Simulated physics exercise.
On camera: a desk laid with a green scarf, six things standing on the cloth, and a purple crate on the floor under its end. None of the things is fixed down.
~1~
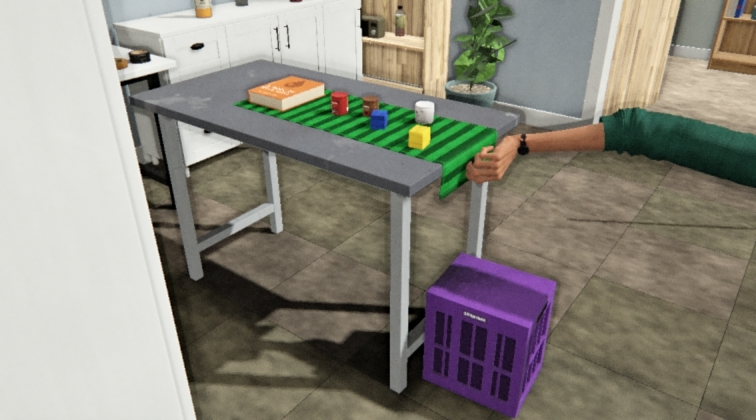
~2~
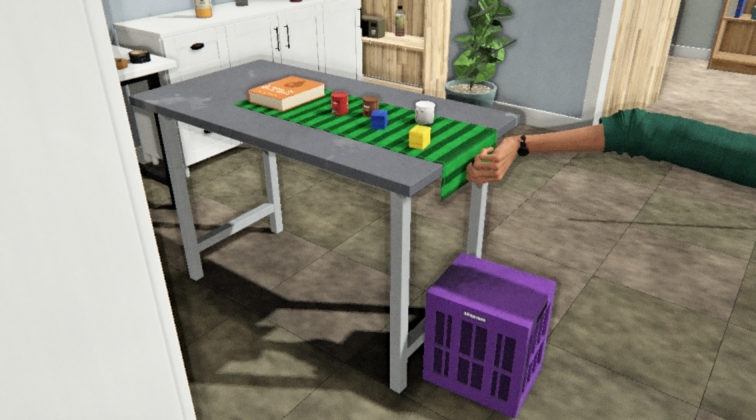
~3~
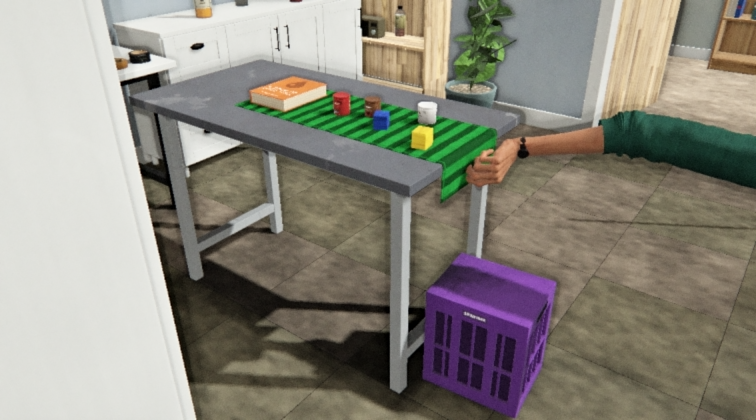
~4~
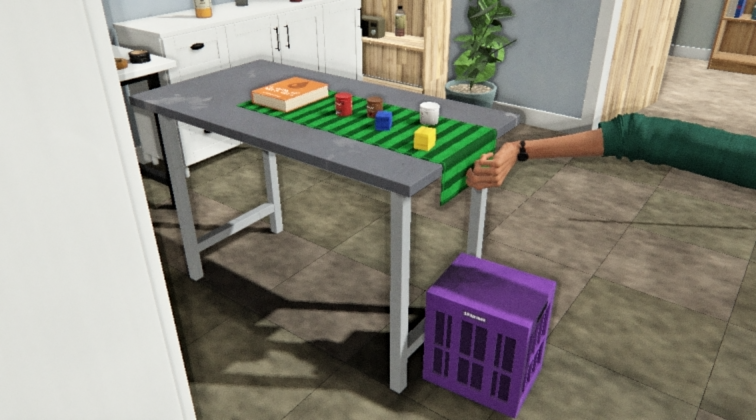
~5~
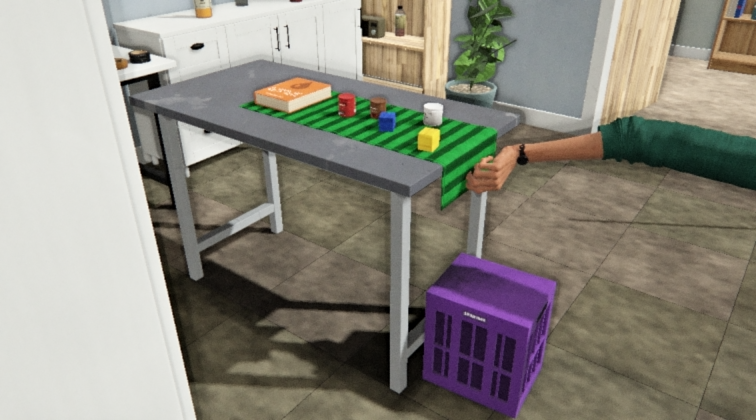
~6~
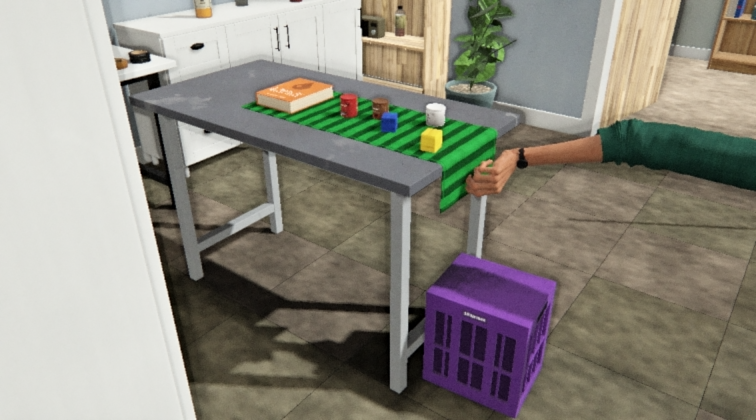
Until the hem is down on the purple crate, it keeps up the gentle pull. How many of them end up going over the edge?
By the end, three will have gone over.
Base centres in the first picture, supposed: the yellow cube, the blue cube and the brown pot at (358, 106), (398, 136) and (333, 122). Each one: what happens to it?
As for the yellow cube, it stays where it is; the blue cube tips off; the brown pot stays where it is.
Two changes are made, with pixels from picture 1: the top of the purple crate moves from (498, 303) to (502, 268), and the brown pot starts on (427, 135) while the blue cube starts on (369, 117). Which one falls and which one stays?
The brown pot does not stay aboard, and the blue cube stays aboard.
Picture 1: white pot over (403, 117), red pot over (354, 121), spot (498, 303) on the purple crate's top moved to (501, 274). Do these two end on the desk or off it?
Observed: White pot remains seated; red pot remains seated.
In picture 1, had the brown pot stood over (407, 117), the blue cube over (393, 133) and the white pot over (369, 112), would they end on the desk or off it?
Brown pot: Off; blue cube: Off; white pot: Still on.
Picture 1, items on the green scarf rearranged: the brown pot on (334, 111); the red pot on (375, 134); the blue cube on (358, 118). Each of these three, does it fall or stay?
Briefly: Brown pot stays; red pot drops; blue cube stays.
Soon after, hem near (466, 235); yellow cube gone.
After that, hem near (465, 262); yellow cube and white pot gone.
In the end, hem on the crate; yellow cube, white pot and blue cube gone. The count of fallen things is three.
